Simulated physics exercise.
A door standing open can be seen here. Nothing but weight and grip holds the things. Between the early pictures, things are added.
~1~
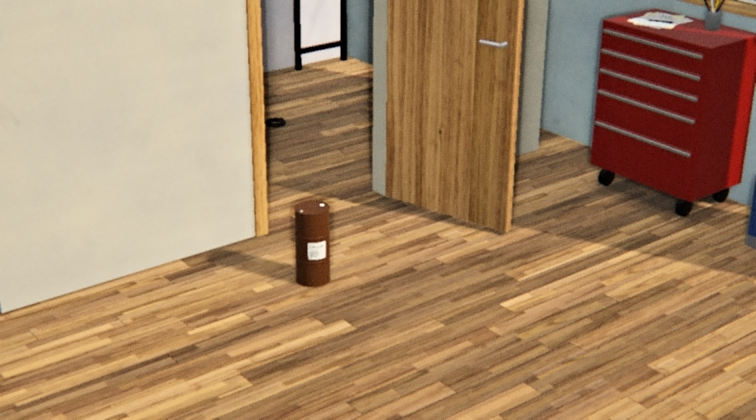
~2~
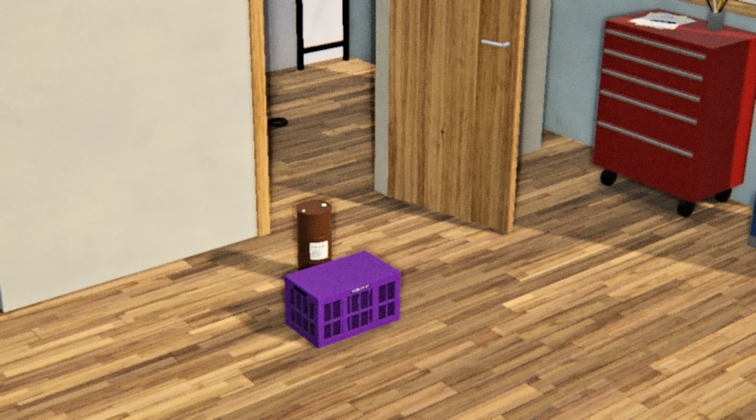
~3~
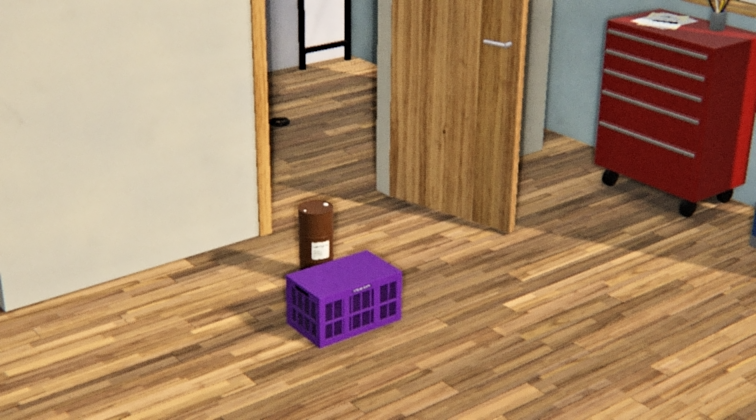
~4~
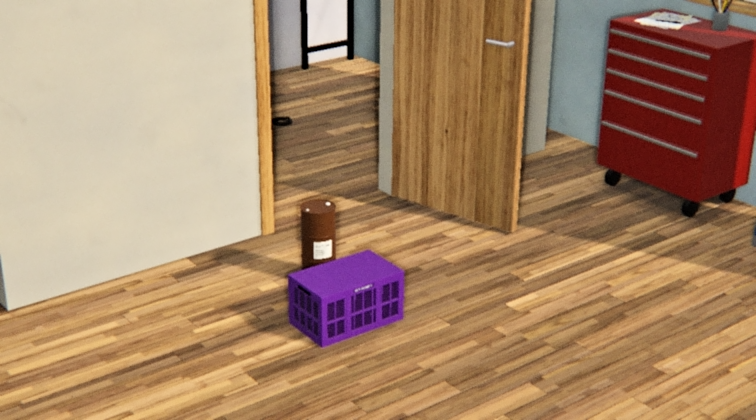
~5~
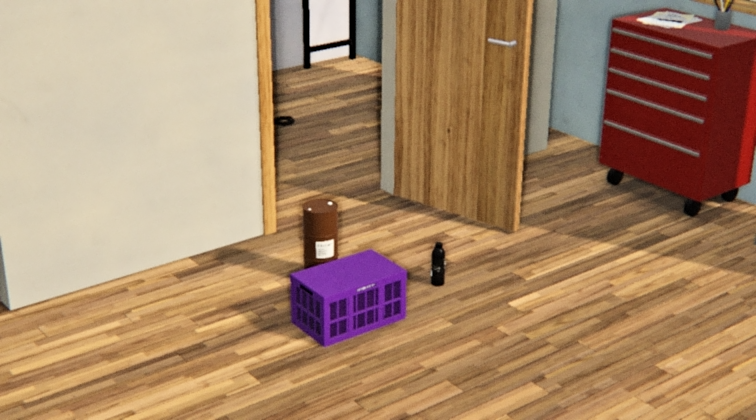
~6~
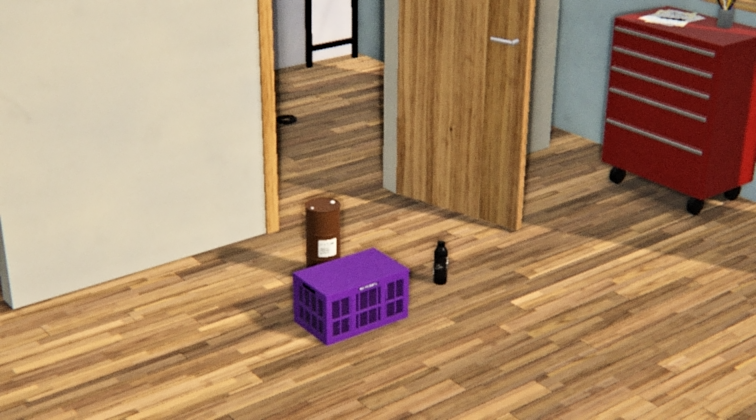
A wooden door stands wide open and still in a wood-floored room, seen from a raised angle. A brown canister sits near the doorway, between a pale wall at left and a red wheeled drawer cabinet at right. A purple crate appears in front of the canister, then a black bottle appears to the crate's right, while the view drifts very slightly left and nothing else moves.
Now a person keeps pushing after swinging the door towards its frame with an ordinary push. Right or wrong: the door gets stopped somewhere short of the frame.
Wrong, it closes properly.
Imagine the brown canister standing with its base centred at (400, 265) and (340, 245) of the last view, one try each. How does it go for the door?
Try 1 - swings fully home; try 2 - gets caught.
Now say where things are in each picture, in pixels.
Door wide open and still, in the first picture.
Door wide open and still; purple crate (343, 298); brown canister (315, 244), in the second picture.
Door wide open and still; purple crate (344, 298); brown canister (316, 243), in the third picture.
Door wide open and still; purple crate (346, 297); brown canister (318, 243), in the fourth picture.
Door wide open and still; purple crate (349, 297); brown canister (321, 242), in the fifth picture.
Door wide open and still; black bottle (441, 262); purple crate (351, 295), in the sixth picture.
Then, 0.70 s later than the last frame, open by 86°.
Then, 1.20 s later than the last frame, open by 61°.
Then, 1.60 s later than the last frame, open by 39°.
Then, 2.10 s later than the last frame, open by 11°.
When it is over, open by 0°; all 3 as before. End places, in pixels of the last picture, black bottle near (441, 262).
